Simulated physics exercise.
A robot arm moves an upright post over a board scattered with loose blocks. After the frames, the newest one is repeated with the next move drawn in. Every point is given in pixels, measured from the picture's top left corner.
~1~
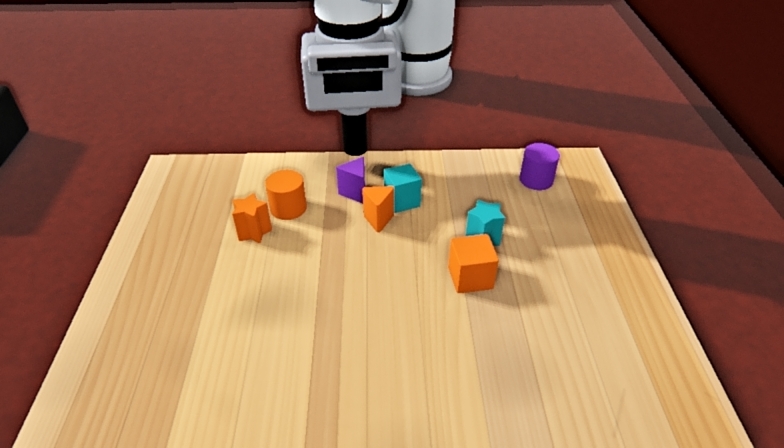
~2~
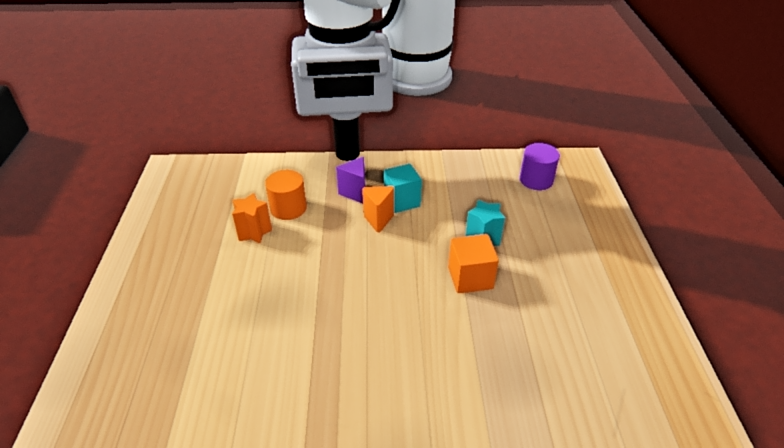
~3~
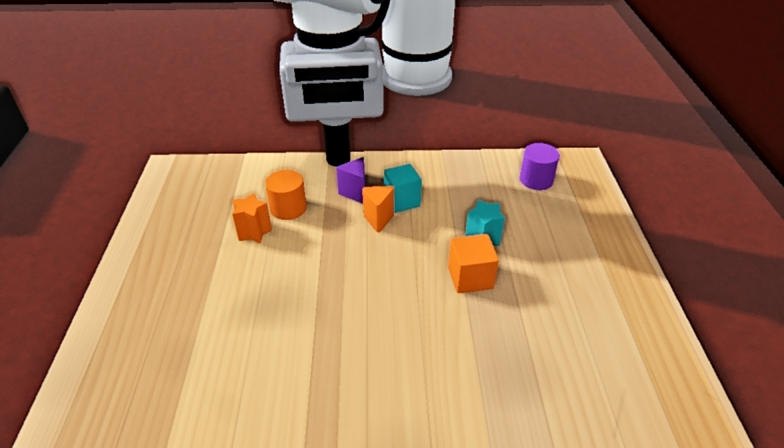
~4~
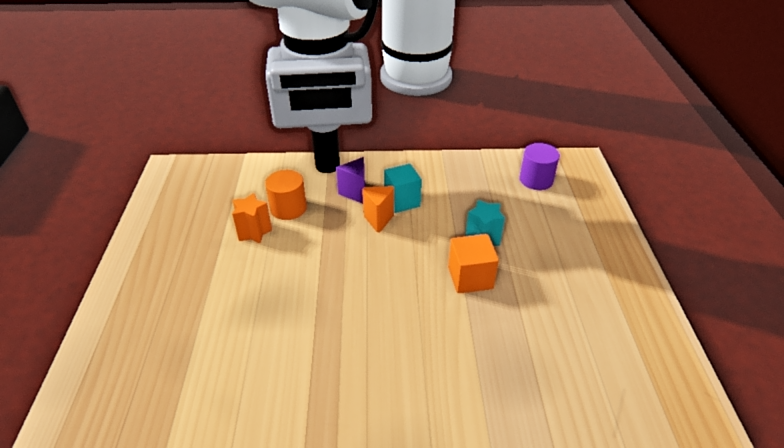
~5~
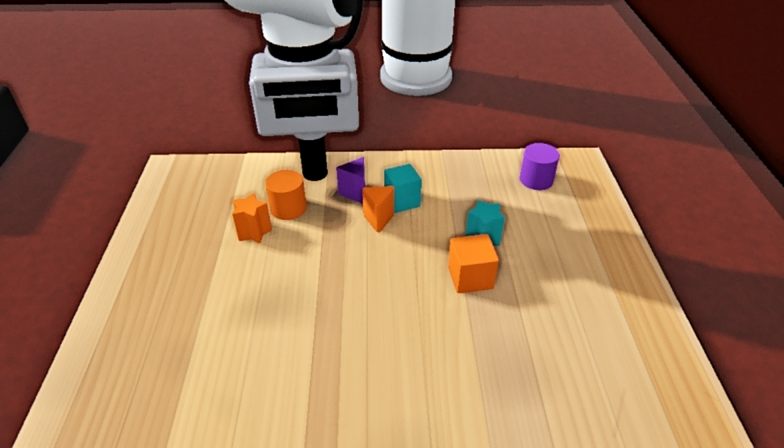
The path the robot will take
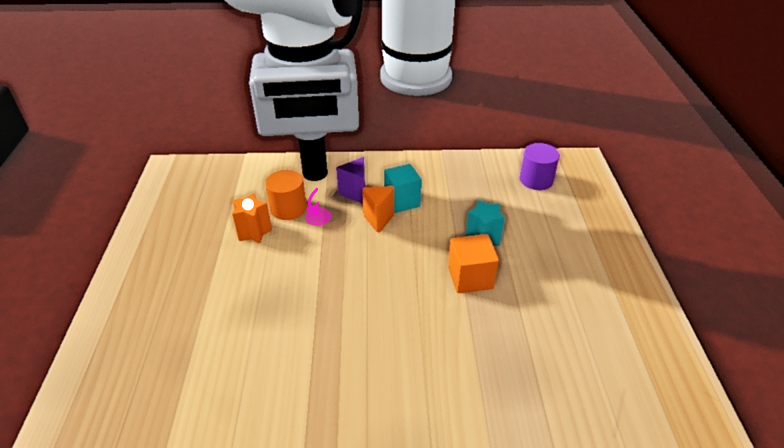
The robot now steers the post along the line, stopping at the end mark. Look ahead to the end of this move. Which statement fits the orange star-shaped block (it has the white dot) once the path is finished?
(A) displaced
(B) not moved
(B)
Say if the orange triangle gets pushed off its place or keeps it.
The push misses it.
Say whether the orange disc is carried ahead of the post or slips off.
The post has lost it.
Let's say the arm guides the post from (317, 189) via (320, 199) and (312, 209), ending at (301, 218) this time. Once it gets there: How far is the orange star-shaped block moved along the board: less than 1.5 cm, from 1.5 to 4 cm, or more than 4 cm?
It ends within 1.5 cm of its spot.
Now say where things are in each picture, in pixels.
The first picture shows tip of the post (356, 150), middles of tops, orange star-shaped block (248, 204), orange disc (284, 181), orange triangle (378, 193).
The second picture shows post (348, 154), nothing pushed.
The third picture shows post (339, 160), nothing pushed.
The fourth picture shows post (328, 166), nothing pushed.
The fifth picture shows post (315, 174), orange star-shaped block (248, 204), orange disc (284, 181), orange triangle (378, 193).
The line goes from (317, 189) by way of (310, 198) and (311, 208) to (318, 217); the dot is on the orange star-shaped block.
What follows on the original path. Halfway along, post (308, 188); orange disc (276, 187).
At the end, post (317, 201); orange star-shaped block unmoved; orange disc (275, 188); orange triangle unmoved.
